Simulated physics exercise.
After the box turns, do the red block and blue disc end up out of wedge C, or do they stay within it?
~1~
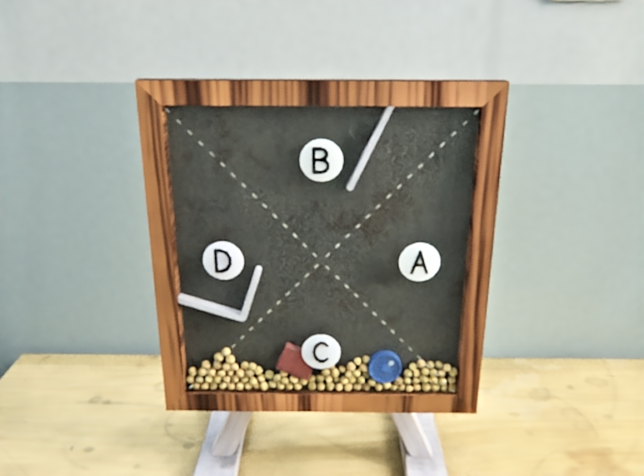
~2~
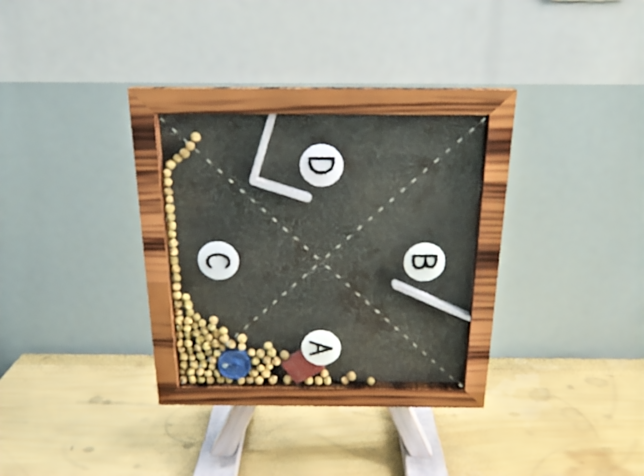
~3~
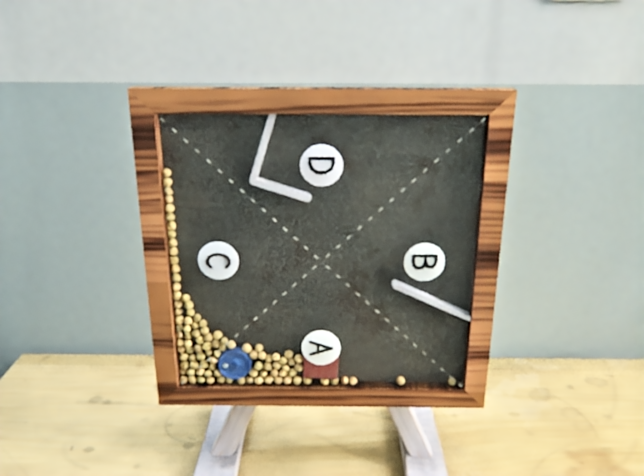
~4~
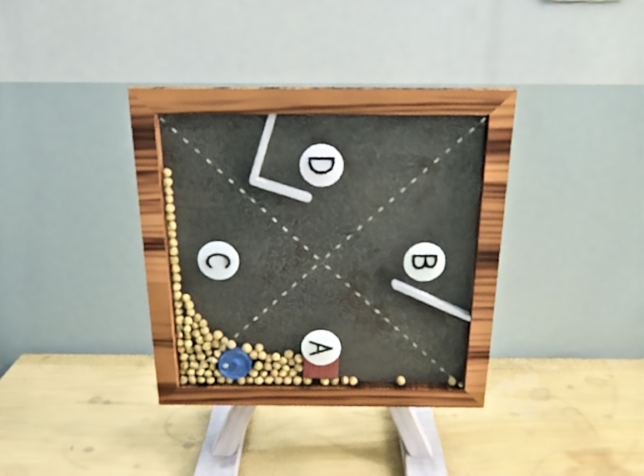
Both end up out of wedge C. The red block and the blue disc come to rest in wedge A, which is now at the bottom.
